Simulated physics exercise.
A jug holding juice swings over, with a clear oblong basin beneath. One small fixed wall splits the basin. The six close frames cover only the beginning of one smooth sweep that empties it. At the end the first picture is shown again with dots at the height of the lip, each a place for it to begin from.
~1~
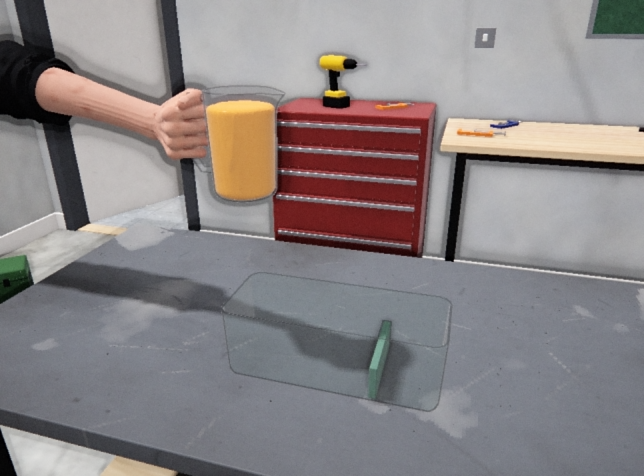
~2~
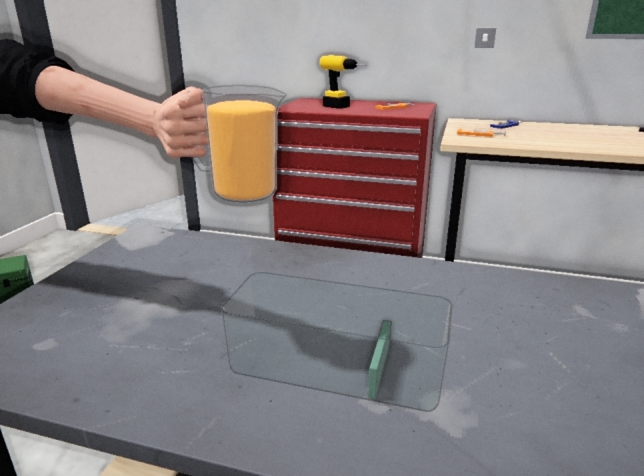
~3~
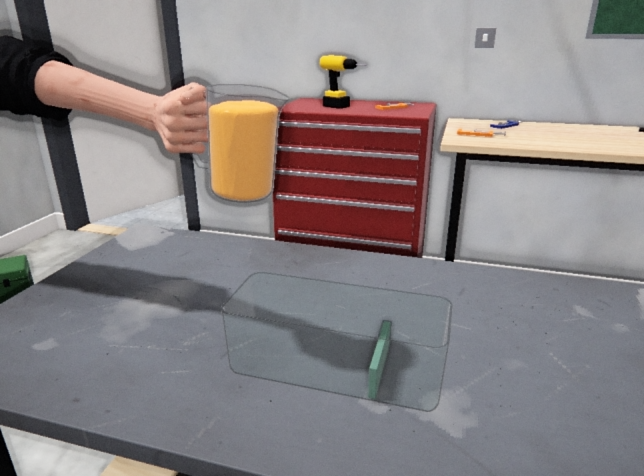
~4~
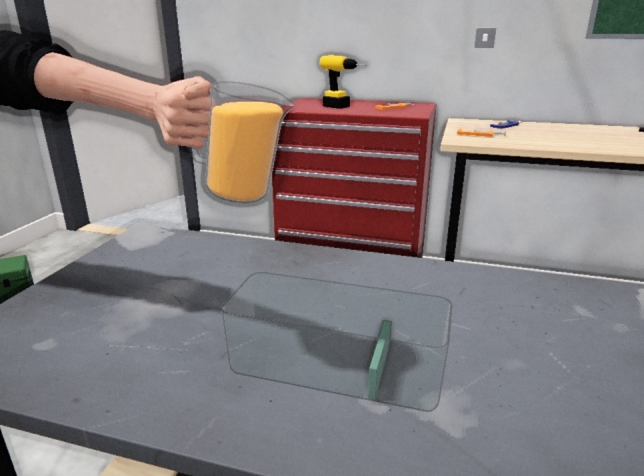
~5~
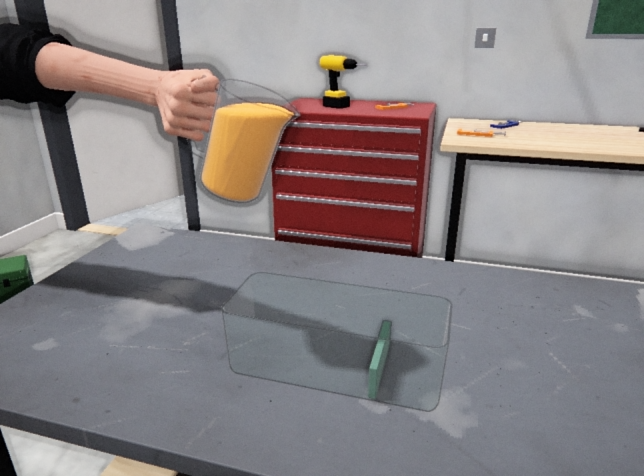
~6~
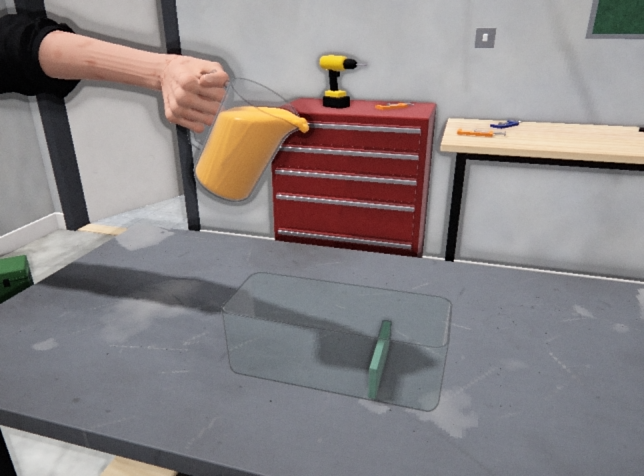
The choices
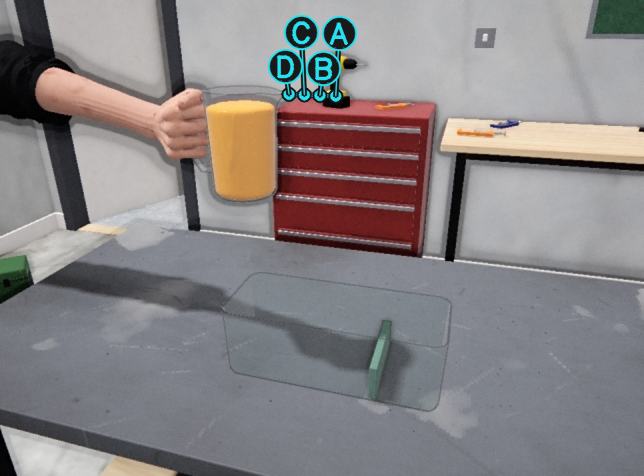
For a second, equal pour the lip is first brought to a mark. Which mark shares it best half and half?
Go for C.
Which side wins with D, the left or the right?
The left side.
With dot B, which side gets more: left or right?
The right one.
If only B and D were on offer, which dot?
That would be B.
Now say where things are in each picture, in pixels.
The first frame shows upright, lip at (283, 94); basin from (231, 367) to (439, 408); top of the wall at (381, 343); nothing has left yet.
The second frame shows upright, lip at (284, 95); nothing has left yet.
The third frame shows tipped about 5°, lip at (288, 99); nothing has left yet.
The fourth frame shows tipped about 12°, lip at (293, 105); nothing has left yet.
The fifth frame shows tipped about 20°, lip at (298, 115); nothing has left yet.
The sixth frame shows tipped about 31°, lip at (303, 127); juice is over the lip, down to (303, 127).
In cyan, A at (335, 96); B at (319, 95); C at (304, 94); D at (289, 94).
If A is chosen, about 21 % ends left of the wall and 75 % right of it; 5 % is lost outside.
If B is chosen, about 26 % ends left of the wall and 71 % right of it; 3 % is lost outside.
If C is chosen, about 53 % ends left of the wall and 44 % right of it; 3 % is lost outside.
If D is chosen, about 86 % ends left of the wall and 7 % right of it; 7 % is lost outside.
